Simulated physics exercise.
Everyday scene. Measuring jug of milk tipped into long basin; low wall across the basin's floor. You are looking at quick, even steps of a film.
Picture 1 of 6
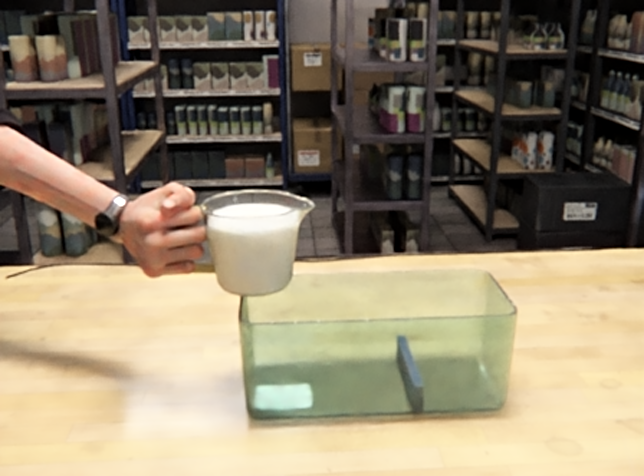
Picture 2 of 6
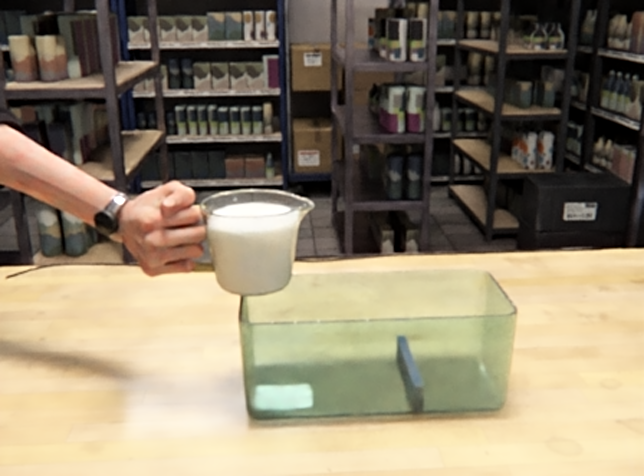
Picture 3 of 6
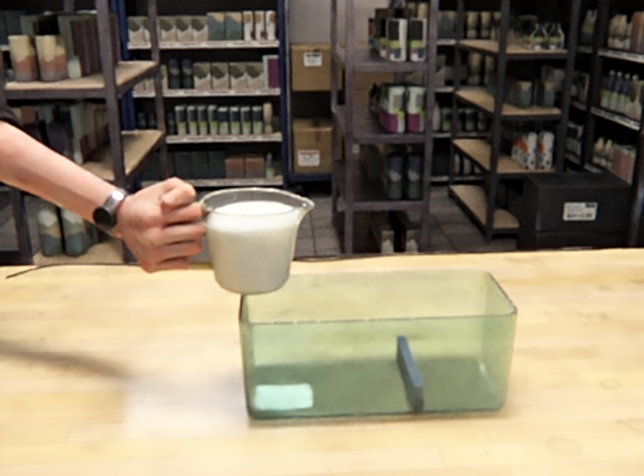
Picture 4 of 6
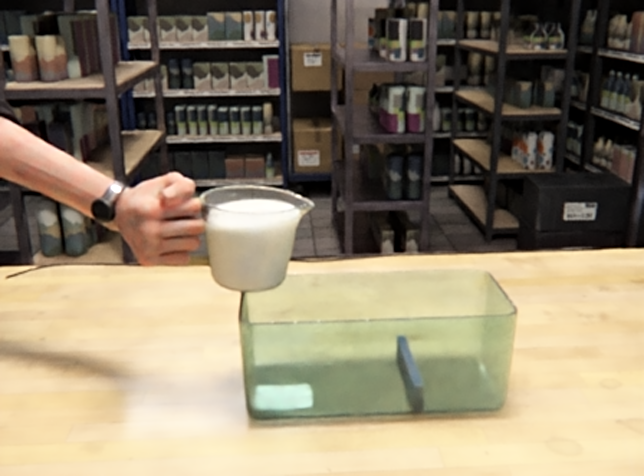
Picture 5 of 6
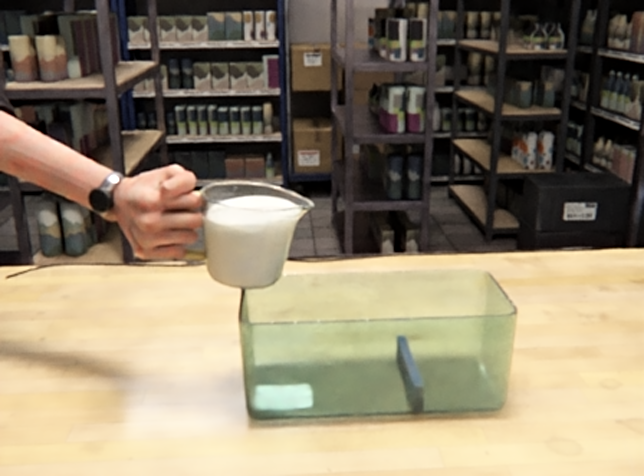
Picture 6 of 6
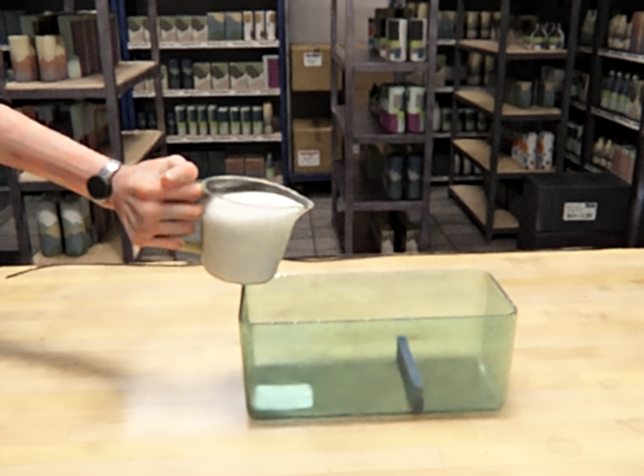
A measuring jug of milk, held by a hand from the left above a long green basin with a low wall across its floor, stayed level at first, then slowly tilted slightly to the right.
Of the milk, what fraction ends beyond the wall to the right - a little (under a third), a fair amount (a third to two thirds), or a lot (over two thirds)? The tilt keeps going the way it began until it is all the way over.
A little, under a third.
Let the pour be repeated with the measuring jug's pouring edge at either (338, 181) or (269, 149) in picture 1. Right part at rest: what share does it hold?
About 75 per cent, then about 10 per cent.
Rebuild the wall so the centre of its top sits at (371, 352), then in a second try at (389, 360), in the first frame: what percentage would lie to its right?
First try: Roughly 90 per cent; second try: 70 per cent.
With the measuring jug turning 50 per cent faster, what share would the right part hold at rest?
About 35 in a hundred.
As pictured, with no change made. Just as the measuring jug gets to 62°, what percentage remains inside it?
75 per cent, roughly.
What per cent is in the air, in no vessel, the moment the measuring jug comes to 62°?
Estimate: 20 per cent, roughly.
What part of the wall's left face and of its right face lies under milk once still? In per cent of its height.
Roughly 50 left of the wall, roughly 20 right of it.
A moment on, the tilt is 62° and 75 per cent is still to pour, 5 is left of the wall and 0 right of it.
Next, the tilt is 90° and 22 per cent is still to pour, 46 is left of the wall and 5 right of it.
Then the tilt is 94° and 2 per cent is still to pour, 77 is left of the wall and 17 right of it.
Later the tilt is 94° and 0 per cent is still to pour, 80 is left of the wall and 18 right of it.
Finally, 81 per cent lies left of the wall, 18 right of it and 1 outside.
